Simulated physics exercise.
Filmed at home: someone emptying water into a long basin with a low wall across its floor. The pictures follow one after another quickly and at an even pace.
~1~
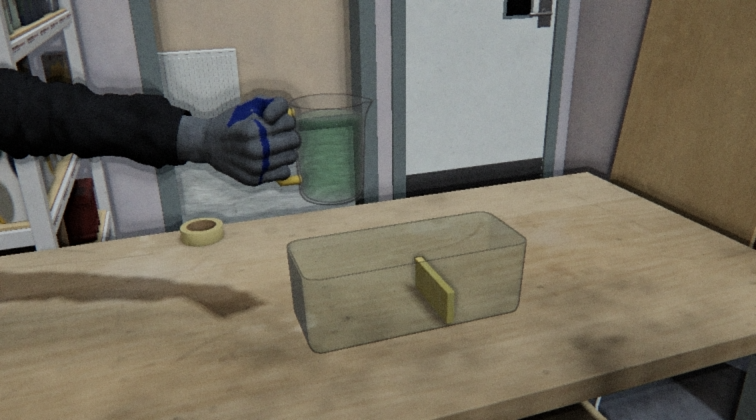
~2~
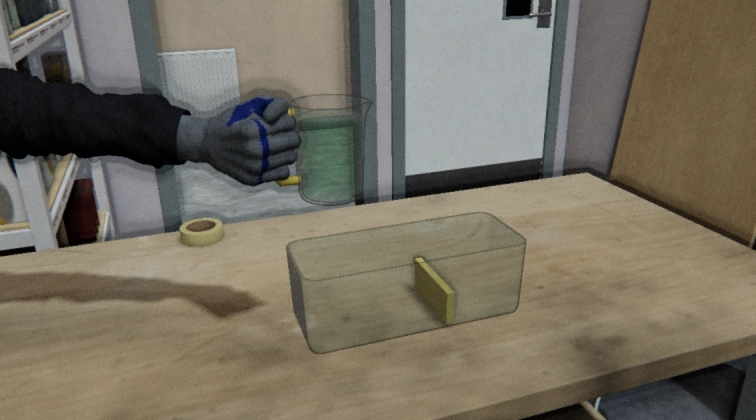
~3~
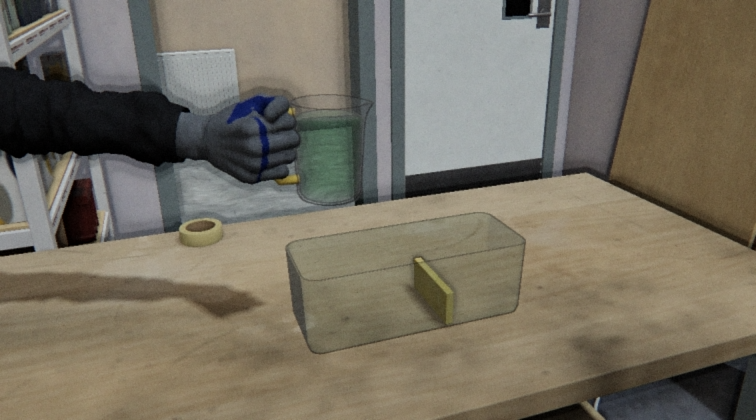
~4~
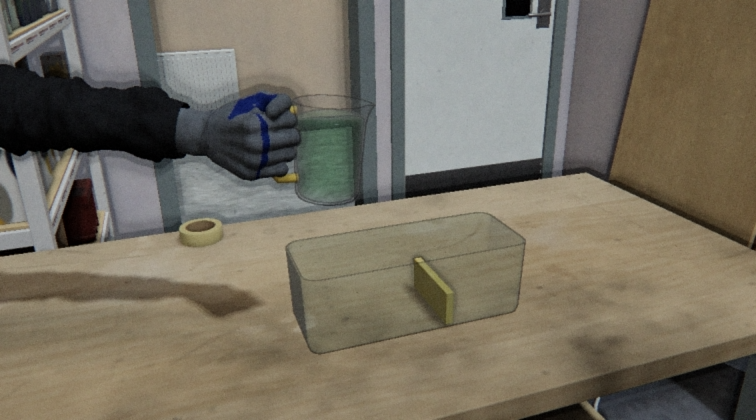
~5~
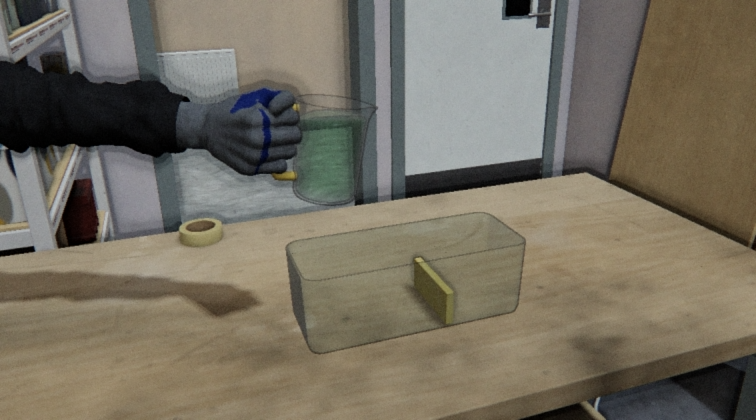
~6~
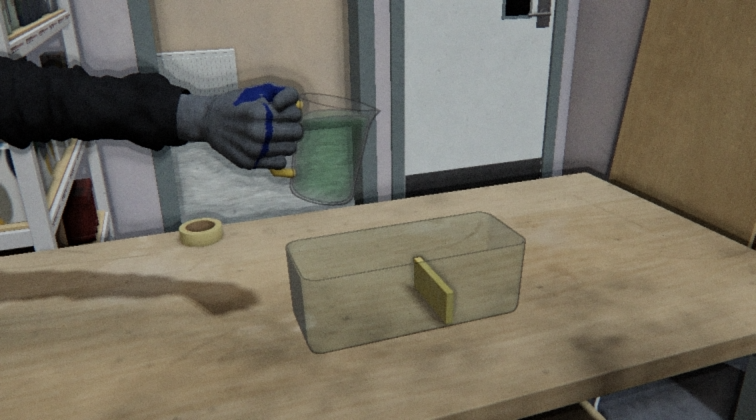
A gloved hand holding a clear jug of green liquid by its handle slowly tilts it slightly to the right above a wooden table, where a clear, empty basin with a low yellow wall and a roll of tape stay still.
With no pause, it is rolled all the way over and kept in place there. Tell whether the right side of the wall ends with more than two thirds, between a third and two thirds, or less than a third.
The right side ends with less than a third.
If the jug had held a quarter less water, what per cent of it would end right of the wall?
Roughly 5 %.
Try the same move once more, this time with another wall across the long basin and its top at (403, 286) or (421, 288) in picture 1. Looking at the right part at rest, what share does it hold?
Well, it's close to 85 per cent for the first one, then 60 per cent for the other.
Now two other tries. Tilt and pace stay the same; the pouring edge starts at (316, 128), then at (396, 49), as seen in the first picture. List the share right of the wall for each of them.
It comes out at around 5 percent and then around 85 percent.
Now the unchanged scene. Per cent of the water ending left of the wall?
Close to 75 percent.
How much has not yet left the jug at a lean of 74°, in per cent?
80 per cent or so.
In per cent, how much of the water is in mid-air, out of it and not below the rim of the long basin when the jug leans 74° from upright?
Around 15 in a hundred, more or less.
A moment on, the jug is tipped part way and 79 per cent is still to pour, 2 is left of the wall and 2 right of it.
Next, the jug is tipped right over and 19 per cent is still to pour, 37 is left of the wall and 22 right of it.
Then the jug is tipped right over and 0 per cent is still to pour, 71 is left of the wall and 23 right of it.
Later the jug is tipped right over and 0 per cent is still to pour, 73 is left of the wall and 24 right of it.
At rest 73 per cent lies left of the wall, 24 right of it and 4 outside.
